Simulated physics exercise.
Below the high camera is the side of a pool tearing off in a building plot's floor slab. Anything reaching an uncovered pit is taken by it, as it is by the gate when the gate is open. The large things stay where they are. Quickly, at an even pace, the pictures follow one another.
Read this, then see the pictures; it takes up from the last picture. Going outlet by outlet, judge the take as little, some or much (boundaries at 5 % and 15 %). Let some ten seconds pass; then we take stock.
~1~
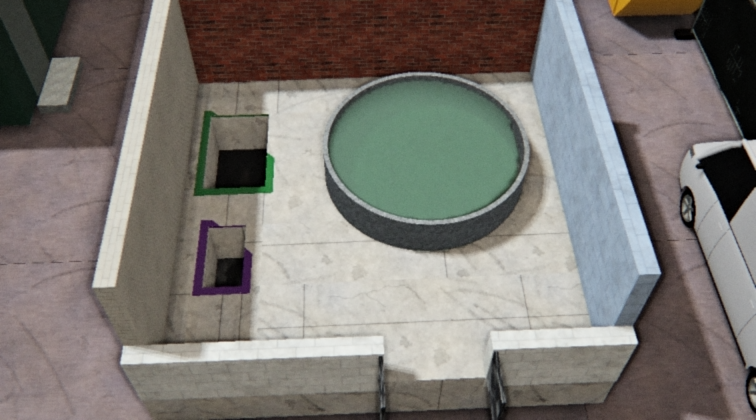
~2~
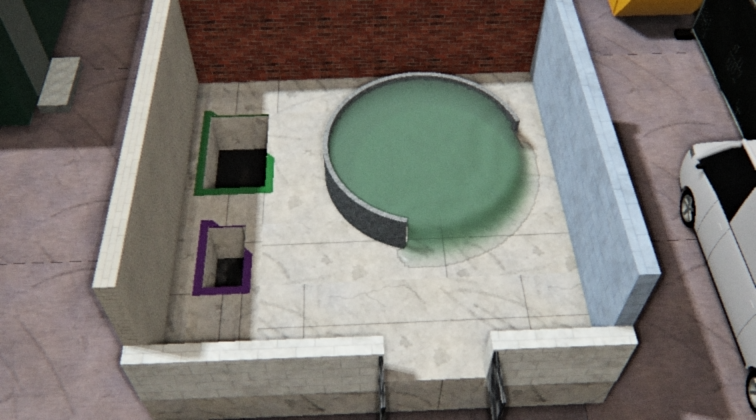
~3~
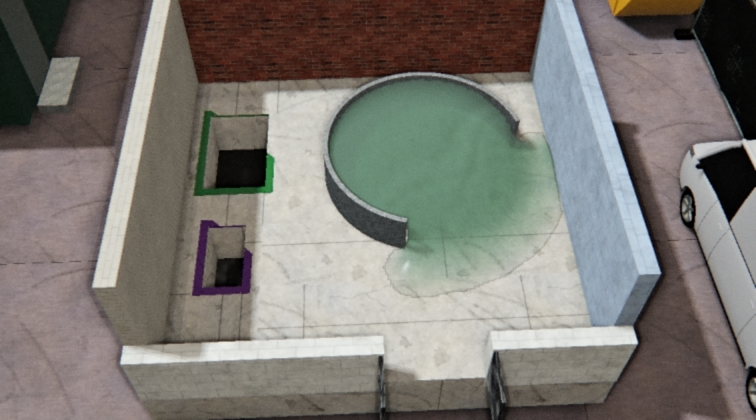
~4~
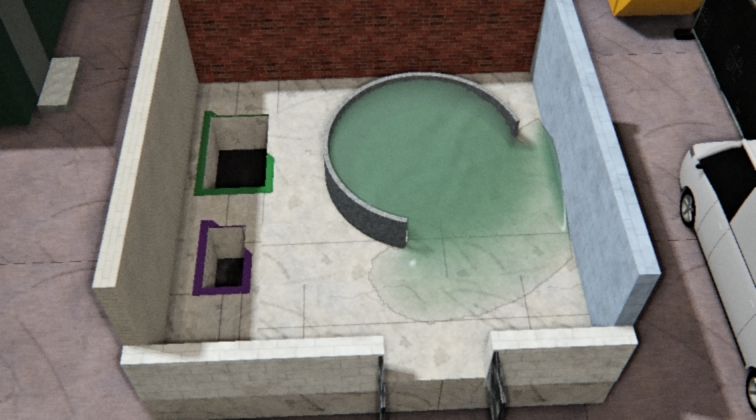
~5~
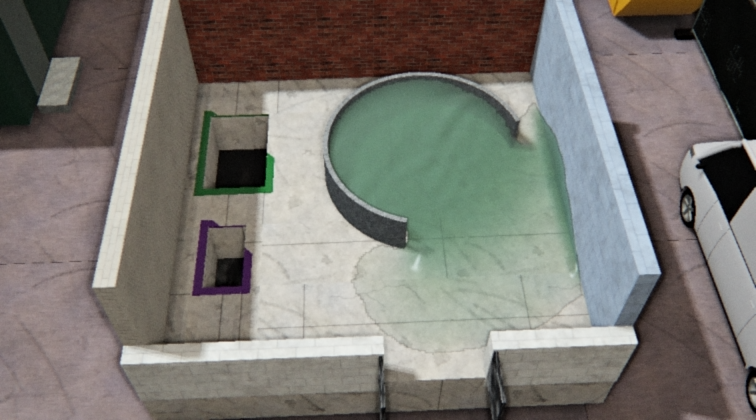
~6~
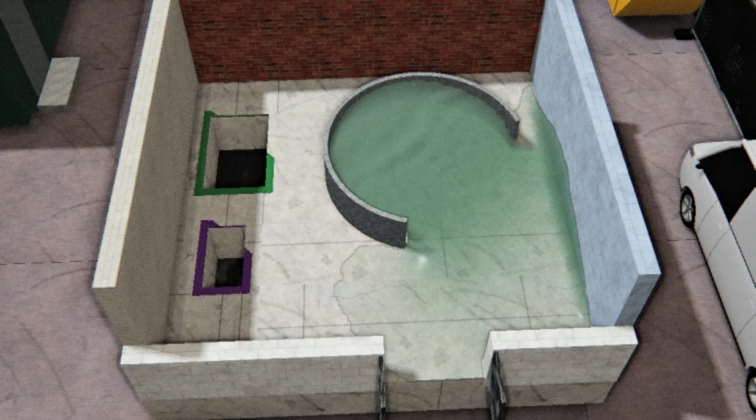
My judgement: The gate ends up with much, the purple pit ends up with much, the green pit ends up with some.
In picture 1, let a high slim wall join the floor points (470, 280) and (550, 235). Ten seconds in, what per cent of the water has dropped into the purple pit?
The purple pit takes 10 per cent.
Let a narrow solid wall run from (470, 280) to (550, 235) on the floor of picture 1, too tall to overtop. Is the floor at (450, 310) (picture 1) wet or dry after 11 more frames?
Soaked.
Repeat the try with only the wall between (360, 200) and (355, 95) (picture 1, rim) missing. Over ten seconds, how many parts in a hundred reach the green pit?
Green: About 55 %.
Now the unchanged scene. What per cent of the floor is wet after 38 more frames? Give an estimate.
Around 90 percent of it.
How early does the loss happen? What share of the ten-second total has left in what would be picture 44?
Some 55 per cent.
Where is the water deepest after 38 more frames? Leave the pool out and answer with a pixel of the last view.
Point to roughly (160, 374).
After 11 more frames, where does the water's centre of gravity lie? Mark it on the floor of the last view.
I'd place it roughly at (473, 220).
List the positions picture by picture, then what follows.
The pool at (426, 146) is whole and still, in the first picture.
Water pours out at (501, 214) and has run to a hidden place, in the second picture.
Water pours out at (500, 215) and has run to (542, 136), in the third picture.
Water pours out at (500, 216) and has run to (539, 122), in the fourth picture.
The front is at (536, 109), out from the gap at (500, 216), in the fifth picture.
Water pours out at (500, 216) and has run to (531, 91), in the sixth picture.
A moment on, water covers 40 % of the floor; the gate 2 %, the purple pit 0 %, the green pit 0 %.
Next, water covers 45 % of the floor; the gate 5 %, the purple pit 0 %, the green pit 0 %.
Then, water covers 75 % of the floor; the gate 11 %, the purple pit 0 %, the green pit 0 %.
Later, water covers 90 % of the floor; the gate 18 %, the purple pit 9 %, the green pit 4 %.
In the end, water covers 85 % of the floor; the gate 24 %, the purple pit 20 %, the green pit 11 %.
